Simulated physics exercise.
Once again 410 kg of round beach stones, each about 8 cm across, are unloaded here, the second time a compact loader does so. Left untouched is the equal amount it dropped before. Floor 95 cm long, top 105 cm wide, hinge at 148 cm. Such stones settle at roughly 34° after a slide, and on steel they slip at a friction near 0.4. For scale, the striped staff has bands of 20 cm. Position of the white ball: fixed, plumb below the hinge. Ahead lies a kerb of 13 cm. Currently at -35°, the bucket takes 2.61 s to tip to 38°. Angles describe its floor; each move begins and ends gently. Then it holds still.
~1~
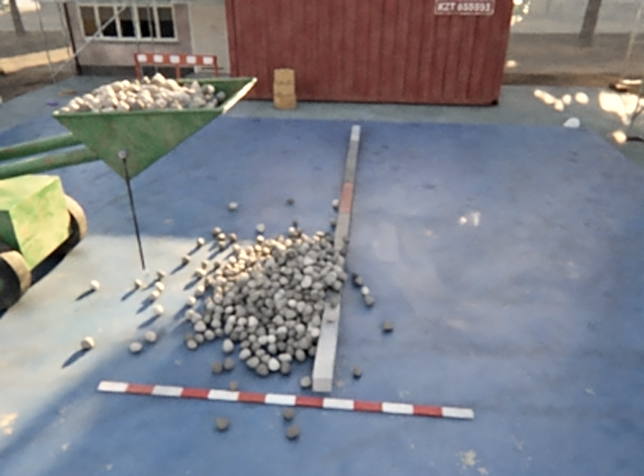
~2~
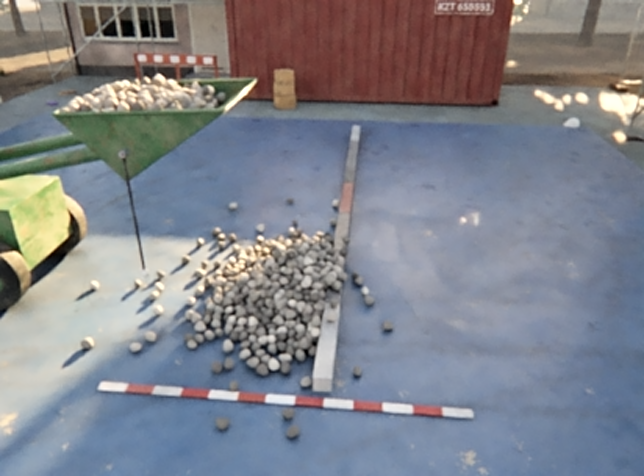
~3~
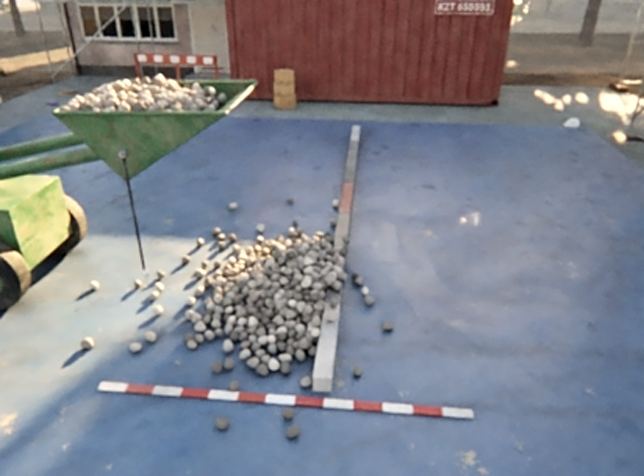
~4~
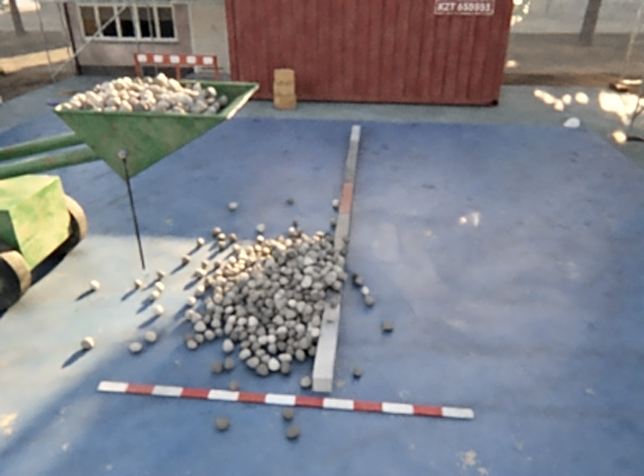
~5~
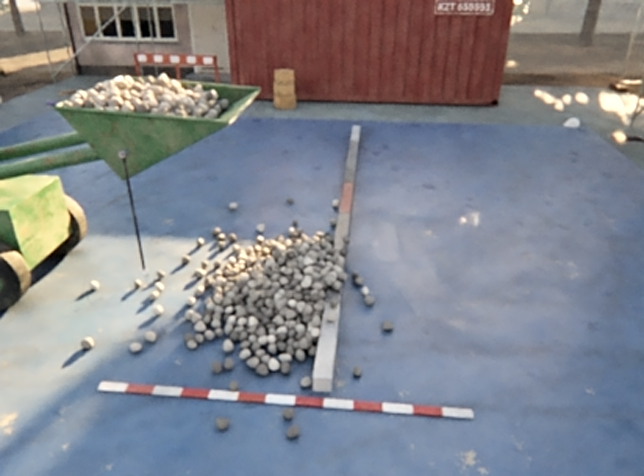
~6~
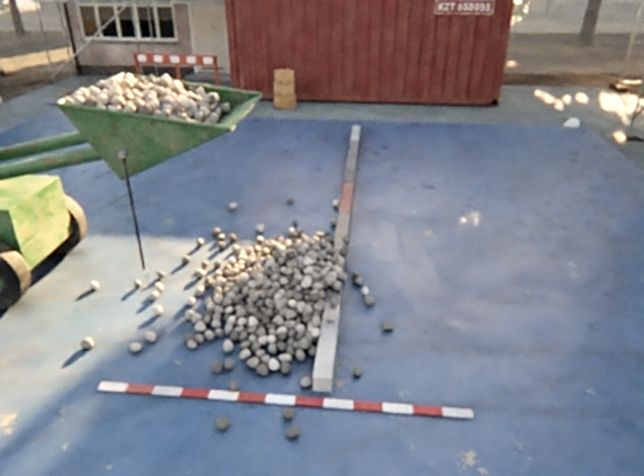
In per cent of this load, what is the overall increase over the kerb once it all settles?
13 out of 100, about.
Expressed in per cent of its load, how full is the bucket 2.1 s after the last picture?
Roughly 5 per cent remains inside.
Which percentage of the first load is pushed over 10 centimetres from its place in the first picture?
About 20 %.
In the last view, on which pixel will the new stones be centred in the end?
(287, 275).
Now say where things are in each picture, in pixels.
The bucket is at -35°, its lip at (224, 110); the top of the load is at (144, 87). The earlier load is highest near (293, 269), 24 cm above ground level, 99 % on this side of the kerb, 1 % over the kerb, in the first picture.
Lip at (224, 111), floor tilted -35°, highest stones at (145, 86), in the second picture.
The bucket is at -33°, its lip at (226, 114); the top of the load is at (143, 86), in the third picture.
Lip at (227, 118), floor tilted -31°, highest stones at (139, 86), in the fourth picture.
The bucket is at -28°, its lip at (230, 123); the top of the load is at (135, 85), in the fifth picture.
Lip at (232, 129), floor tilted -25°, highest stones at (137, 84), in the sixth picture.
Then, 1.4 s after the last picture the floor is at 27°; in per cent of one load, 84 in the bucket, 116 on this side of the kerb, 1 over the kerb; the foremost stones are at (360, 292).
Then, 2.1 s after the last picture the floor is at 38°; in per cent of one load, 7 in the bucket, 188 on this side of the kerb, 5 over the kerb; the foremost stones are at (383, 295).
Then, 2.5 s after the last picture the floor is at 38°; in per cent of one load, 0 in the bucket, 190 on this side of the kerb, 11 over the kerb; the foremost stones are at (418, 288).
Then, 5.1 s after the last picture the floor is at 38°; in per cent of one load, 0 in the bucket, 186 on this side of the kerb, 14 over the kerb; the foremost stones are at (436, 284). Net gain over the kerb, 13.
